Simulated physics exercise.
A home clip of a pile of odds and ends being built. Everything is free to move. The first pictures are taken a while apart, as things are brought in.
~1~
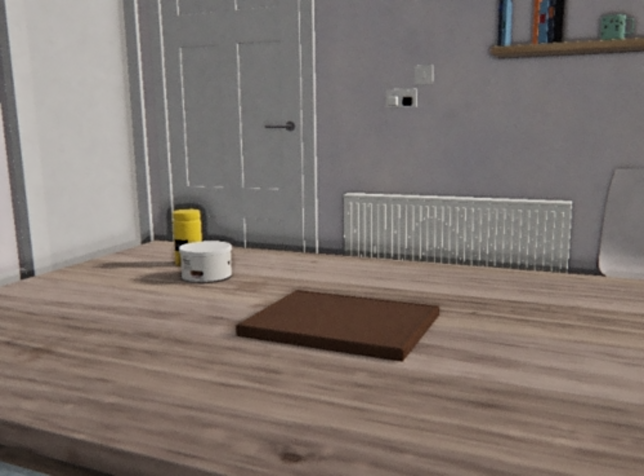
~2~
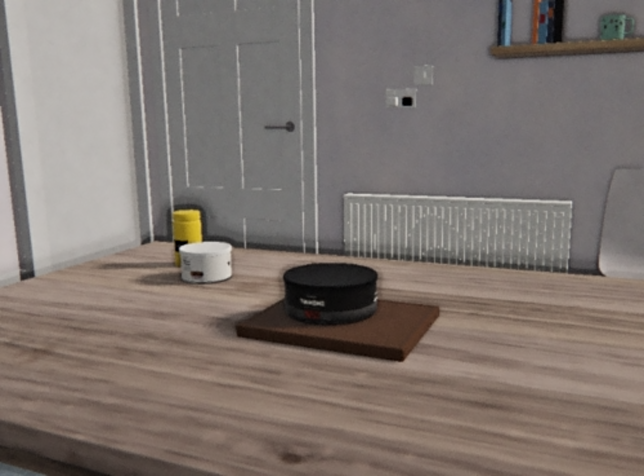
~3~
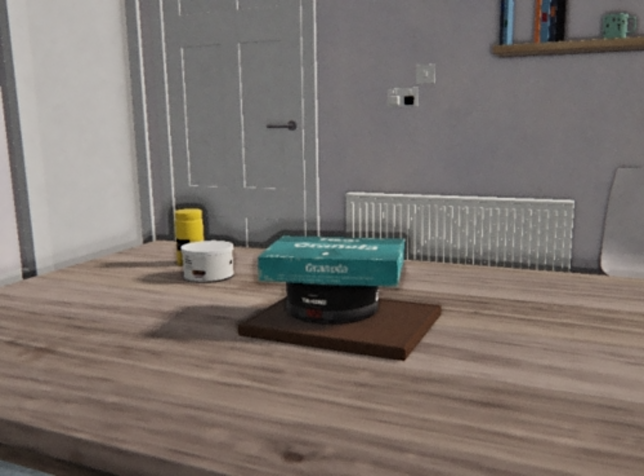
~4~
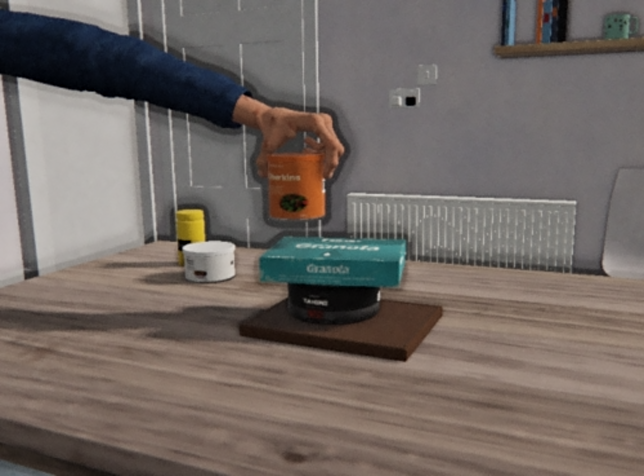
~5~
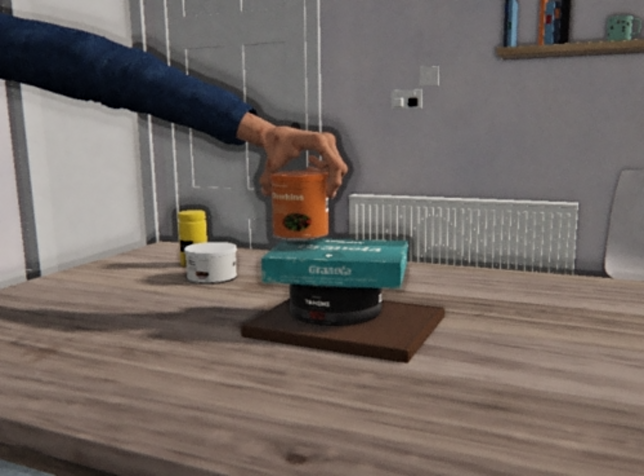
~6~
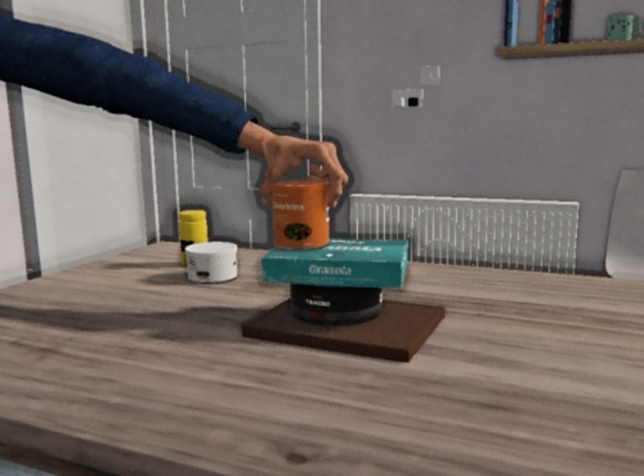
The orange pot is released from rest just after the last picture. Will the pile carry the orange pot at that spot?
It stays up.
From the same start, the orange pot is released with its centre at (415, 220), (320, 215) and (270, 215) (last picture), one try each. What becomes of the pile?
First, it comes apart; second, it holds; third, it loses its balance.
Then, 0.60 s after the last picture, nothing has stirred.
Then, 1.60 s after the last picture, orange pot resting near (301, 215).
At rest, all 6 in place. Seen from the same camera at the end, orange pot near (301, 215). The pile holds.
